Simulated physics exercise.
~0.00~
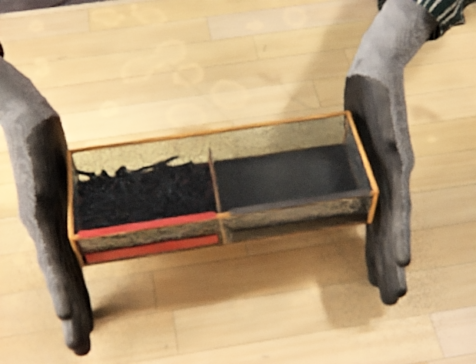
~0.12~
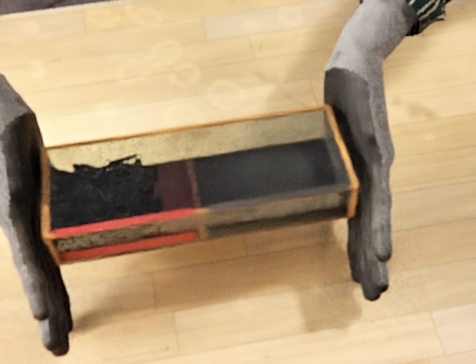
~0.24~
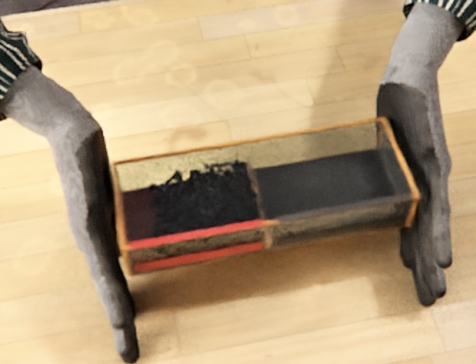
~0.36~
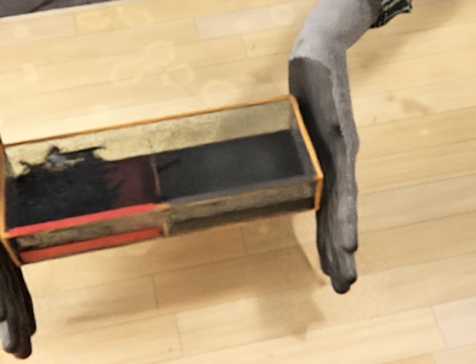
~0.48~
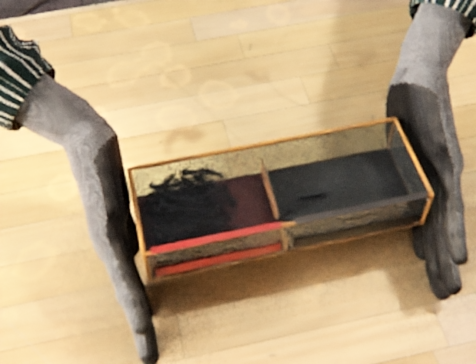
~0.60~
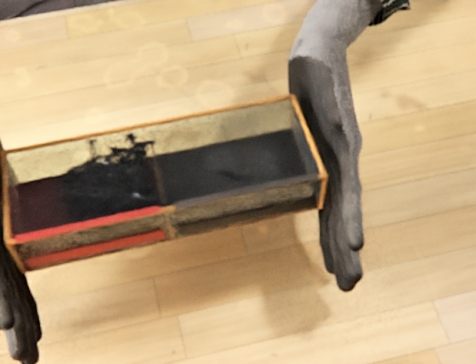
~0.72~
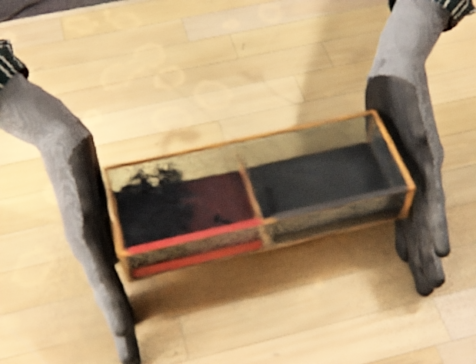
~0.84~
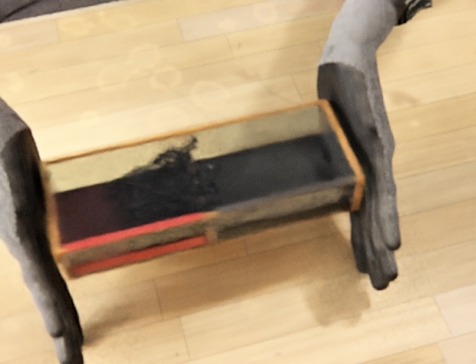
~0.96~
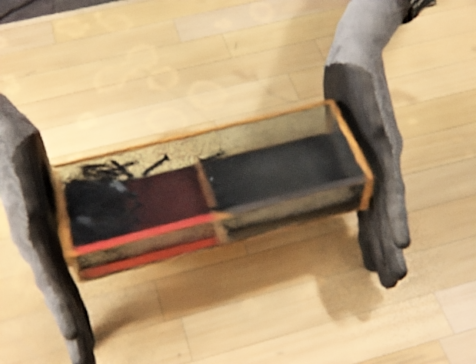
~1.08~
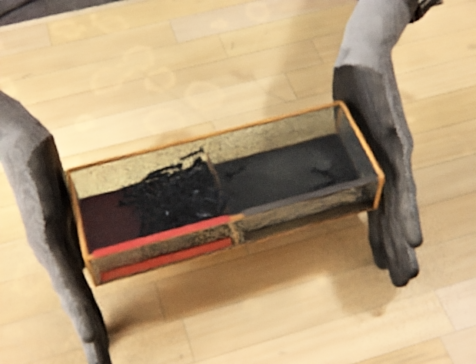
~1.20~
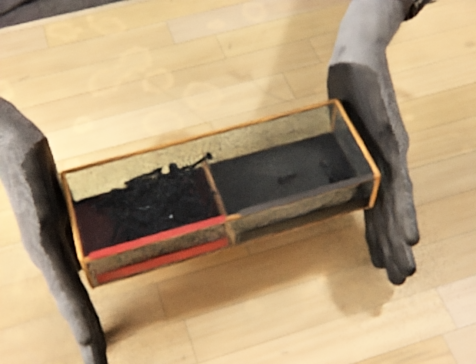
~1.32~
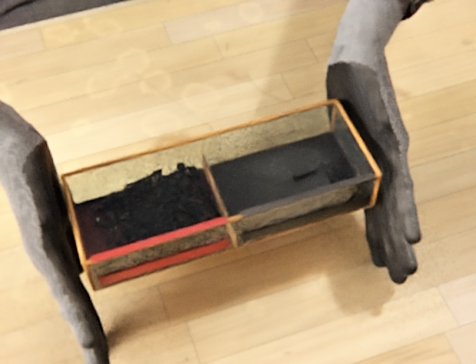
Above a pale wooden floor, two grey-gloved hands hold a clear-lidded, orange-edged box by its ends, with a heap of small black pieces in the red-marked left compartment and an almost empty dark one on the right. The hands shake the box left and right several times, swinging it widely. The pieces slide and bunch within the left side, some tossed up near the divider. The swings then shrink, and the box settles. At the end it is held still, with most pieces heaped on the left and just a few lying on the right.
